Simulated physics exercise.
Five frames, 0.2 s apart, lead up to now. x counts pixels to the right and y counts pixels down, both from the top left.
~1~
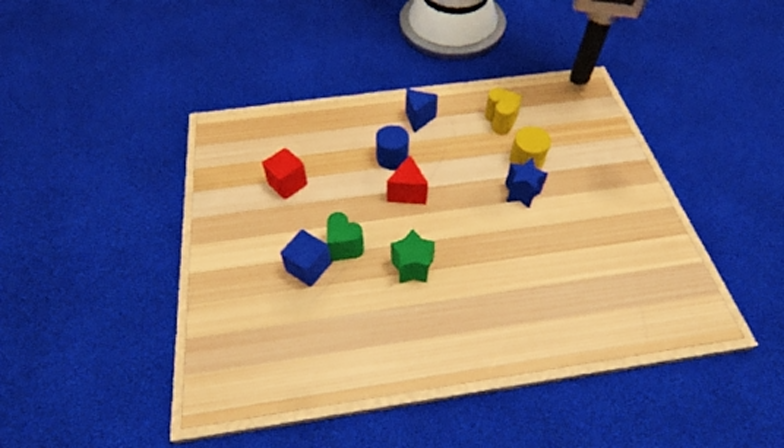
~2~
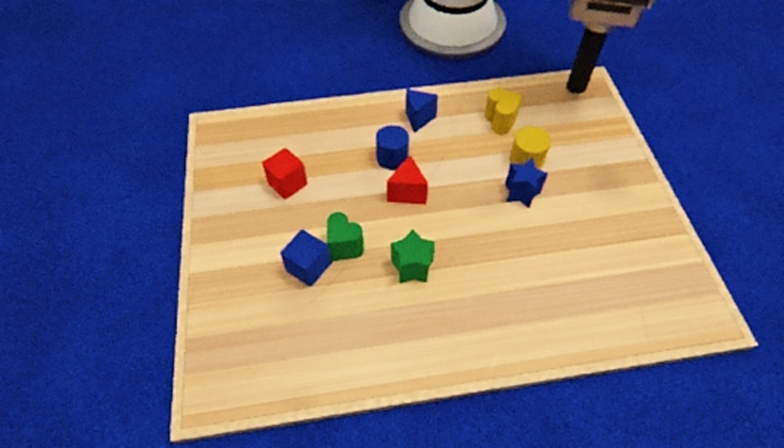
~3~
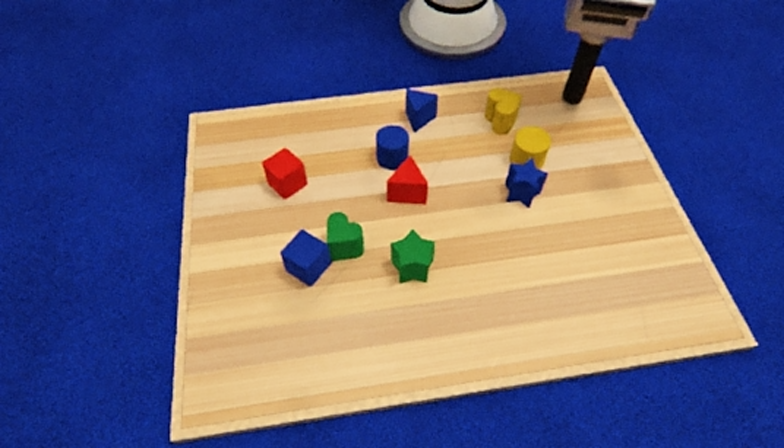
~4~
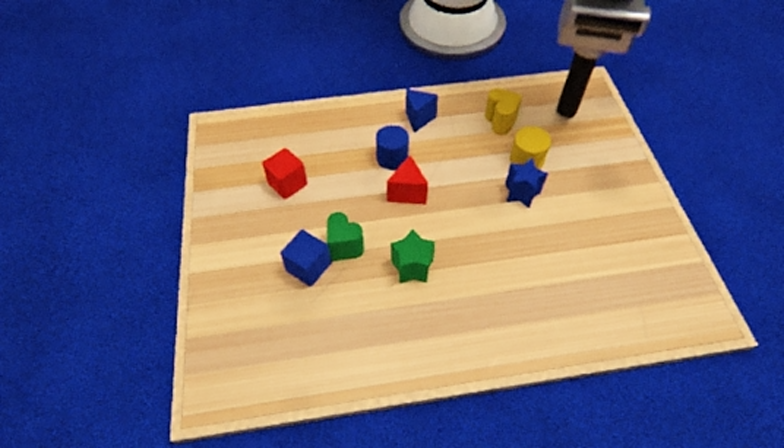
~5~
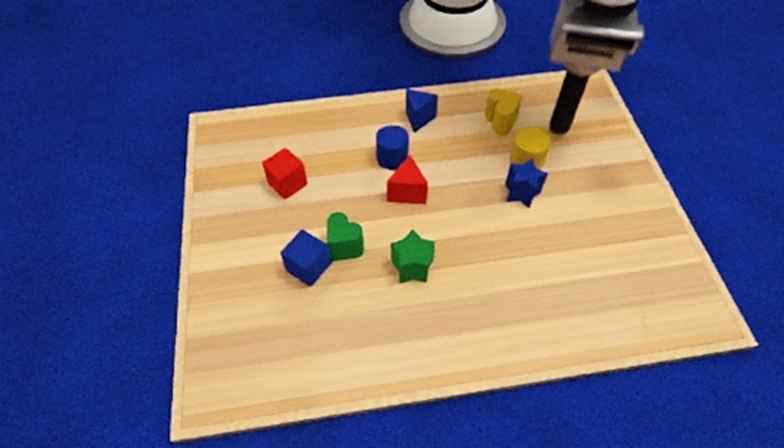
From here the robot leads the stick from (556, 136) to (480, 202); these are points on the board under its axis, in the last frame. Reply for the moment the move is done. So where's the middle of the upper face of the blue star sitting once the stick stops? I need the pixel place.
The middle of the upper face of the blue star will lie at about (524, 188) in the picture.
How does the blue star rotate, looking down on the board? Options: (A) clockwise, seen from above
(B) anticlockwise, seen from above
The correct letter is B.
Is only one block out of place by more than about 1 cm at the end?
The answer is no.
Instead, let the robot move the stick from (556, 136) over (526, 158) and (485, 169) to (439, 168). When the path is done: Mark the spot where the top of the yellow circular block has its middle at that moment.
The middle of the upper face of the yellow circular block will lie at about (482, 172) in the picture.
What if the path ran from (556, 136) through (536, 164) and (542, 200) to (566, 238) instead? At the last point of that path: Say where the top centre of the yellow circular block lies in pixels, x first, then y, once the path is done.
It sits at (510, 152).
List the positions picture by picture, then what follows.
Stick's lower end at (579, 80); yellow heart at (505, 100); blue star at (528, 172); yellow circular block at (533, 139), in the first picture.
Stick at (576, 88); blocks still, in the second picture.
Stick at (572, 99); blocks still, in the third picture.
Stick at (566, 112); blocks still, in the fourth picture.
Stick at (559, 128); yellow heart at (505, 100); blue star at (528, 172); yellow circular block at (533, 139), in the fifth picture.
On the path given first. One third of the way, stick at (535, 149); yellow circular block at (518, 150).
Two thirds of the way, stick at (509, 171); blue star at (526, 182), turned 40° anticlockwise; yellow circular block at (486, 167).
At the end, stick at (482, 194); yellow heart still; blue star at (524, 188), turned 75° anticlockwise; yellow circular block at (454, 181).
